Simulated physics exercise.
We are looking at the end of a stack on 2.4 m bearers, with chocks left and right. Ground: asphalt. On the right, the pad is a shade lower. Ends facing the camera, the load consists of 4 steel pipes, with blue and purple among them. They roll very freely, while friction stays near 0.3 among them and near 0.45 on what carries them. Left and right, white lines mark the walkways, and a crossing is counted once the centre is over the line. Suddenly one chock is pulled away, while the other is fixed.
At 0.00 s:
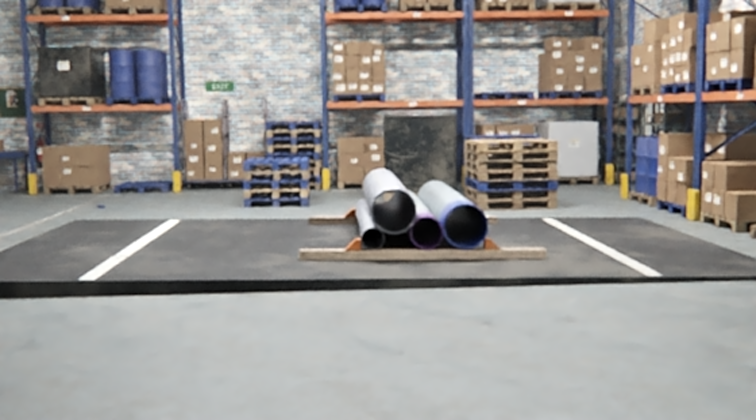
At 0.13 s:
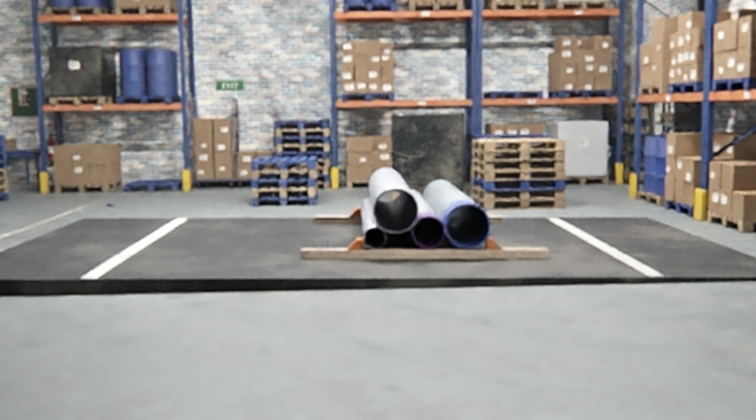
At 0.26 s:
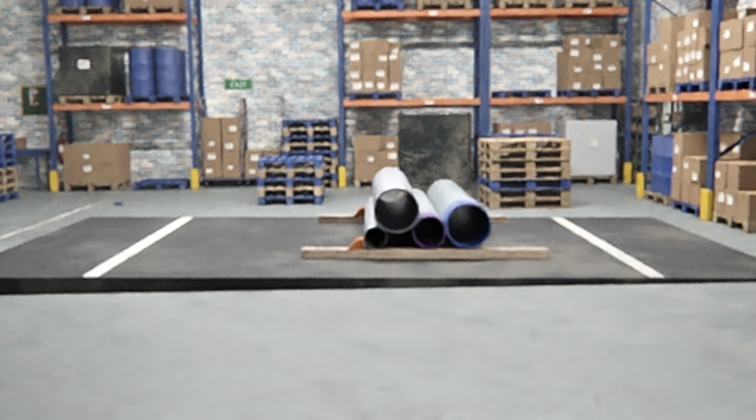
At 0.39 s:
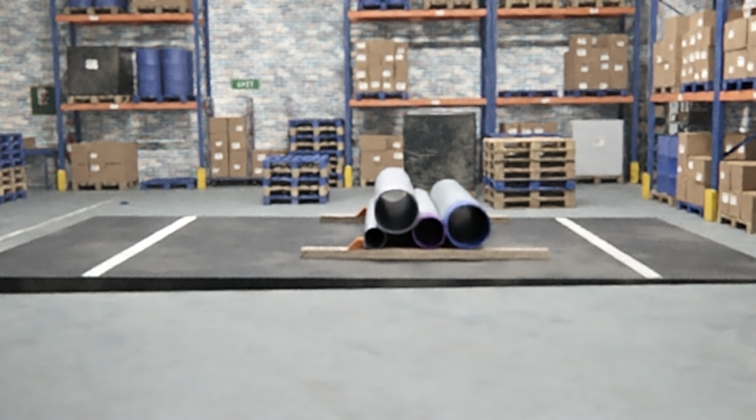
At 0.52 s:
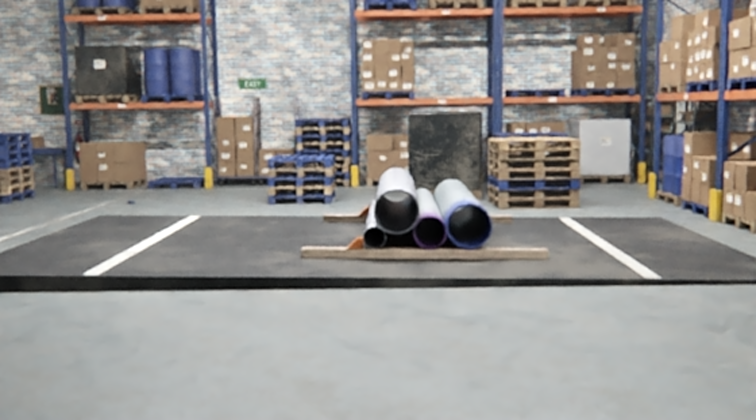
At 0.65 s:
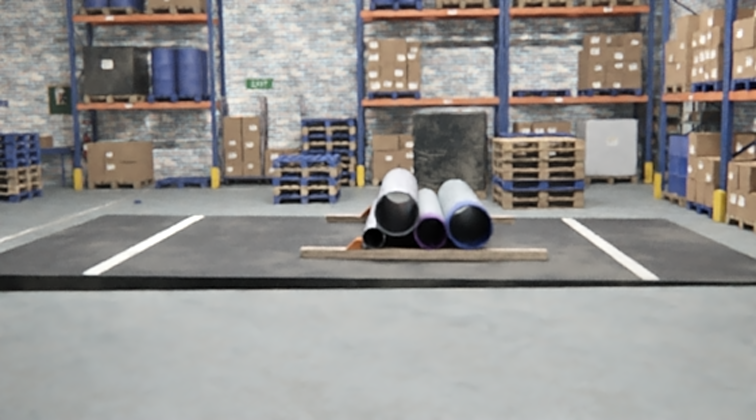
Four stacked steel pipes resting almost still on wooden bearers in a warehouse as the right chock comes away and the view shifts slightly.
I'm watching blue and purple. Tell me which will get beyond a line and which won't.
Blue - will, purple - will.
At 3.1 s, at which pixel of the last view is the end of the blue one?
(586, 238), more or less.
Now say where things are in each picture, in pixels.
The first picture shows blue (466, 227), purple (427, 233); both chocks in; lines at (113, 262) and (623, 258); the pad is a shade lower on the right; 3 of the 4 form the bottom row.
The second picture shows blue (468, 227), purple (429, 233).
The third picture shows blue (469, 226), purple (429, 233); right chock gone.
The fourth picture shows blue (469, 227), purple (429, 233).
The fifth picture shows blue (470, 227), purple (430, 233).
The sixth picture shows blue (470, 227), purple (431, 233); lines at (122, 257) and (626, 261).
By 1.7 s, blue is on the bearers, 35 cm from the bearers' right end, rolling right; purple is on the bearers, 75 cm from the bearers' right end, rolling right; 0 past a line.
By 3.1 s, blue is off the bearers, 40 cm short of the right line, rolling right; purple is on the bearers, 15 cm from the bearers' right end, rolling right; 0 past a line.
By 4.7 s, blue is past the right line; purple is past the right line; 2 past a line.
Finally (10.9 s), blue is past the right line; purple is past the right line; 3 past a line.
